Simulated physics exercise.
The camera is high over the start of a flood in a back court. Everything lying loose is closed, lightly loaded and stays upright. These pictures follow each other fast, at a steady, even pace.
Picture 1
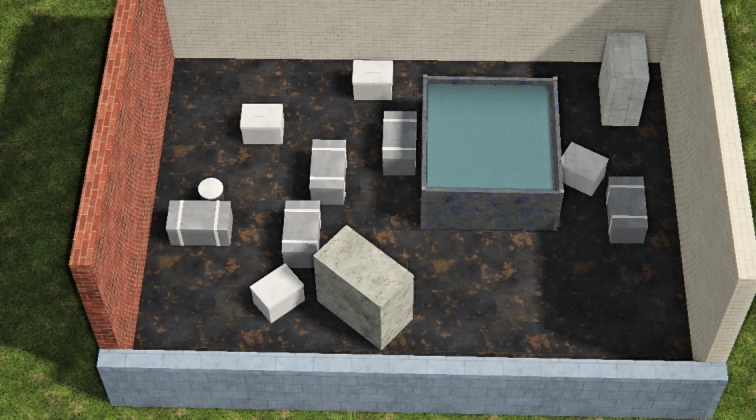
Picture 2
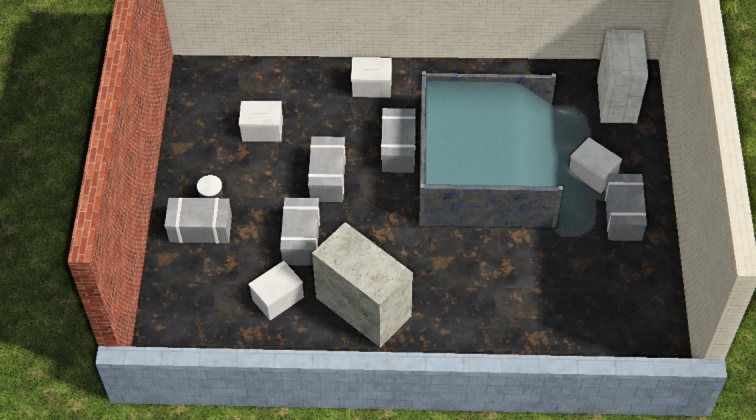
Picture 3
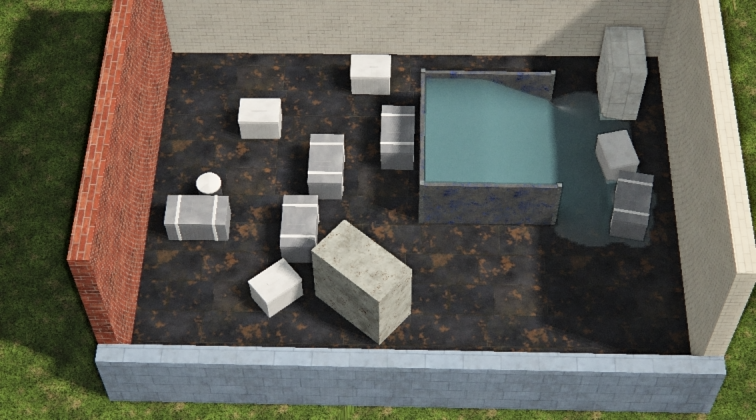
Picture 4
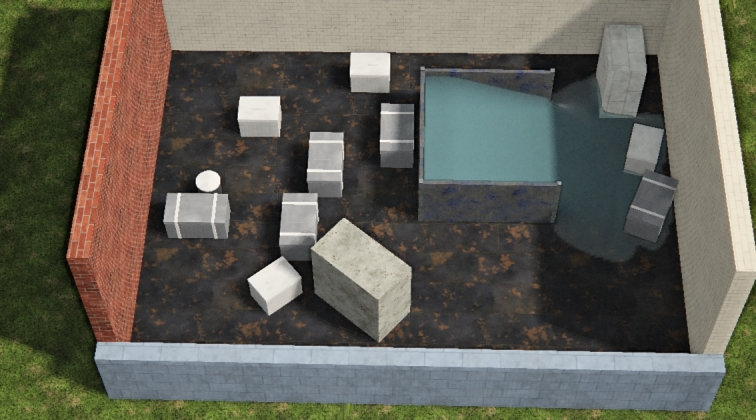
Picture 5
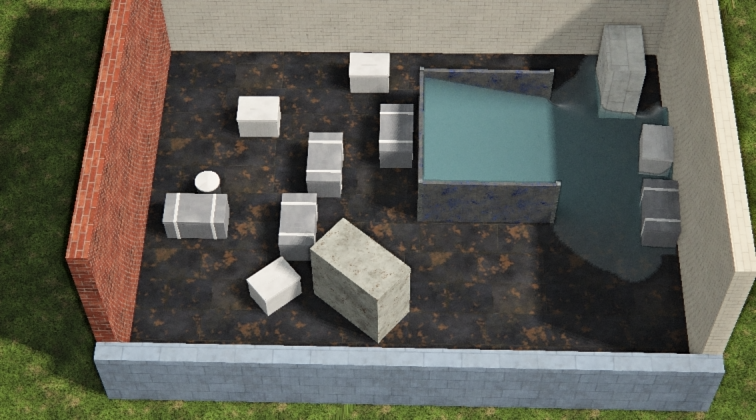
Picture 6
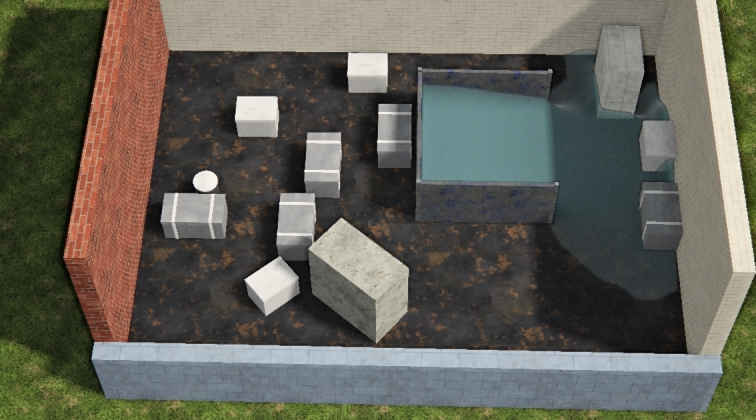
Water pours from the open right side of a tank and pushes two gray boxes right.
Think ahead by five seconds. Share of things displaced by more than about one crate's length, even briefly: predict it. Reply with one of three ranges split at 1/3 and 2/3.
1/3 to 2/3.
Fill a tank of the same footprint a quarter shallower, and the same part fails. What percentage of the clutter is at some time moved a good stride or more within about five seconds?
About 40 in every hundred loose things.
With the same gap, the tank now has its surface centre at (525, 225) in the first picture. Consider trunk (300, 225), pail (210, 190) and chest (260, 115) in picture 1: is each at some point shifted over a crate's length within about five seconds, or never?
Well, in order they come out as stayed within it, stayed within it and moved that far.
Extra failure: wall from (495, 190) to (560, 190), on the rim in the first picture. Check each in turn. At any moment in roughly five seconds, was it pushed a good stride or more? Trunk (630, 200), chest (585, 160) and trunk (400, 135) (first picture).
First over the mark, then over the mark, then below the mark.
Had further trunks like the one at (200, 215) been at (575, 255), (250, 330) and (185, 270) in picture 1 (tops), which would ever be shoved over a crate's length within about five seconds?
Results - 1: Ends up far away; 2: Ends up far away; 3: Doesn't go far.
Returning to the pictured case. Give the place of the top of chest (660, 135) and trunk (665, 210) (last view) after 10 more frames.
First object around (660, 184); second object around (623, 323).
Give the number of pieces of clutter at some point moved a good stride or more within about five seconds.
Count: 6.
A moment on, 2 of 10 are well off their spots; 2 afloat.
Next, 2 of 10 are well off their spots; 2 afloat.
Later, 3 of 10 are well off their spots; 2 afloat.
In the end, 6 of 10 are well off their spots, and 6 have been at some point; 3 afloat.
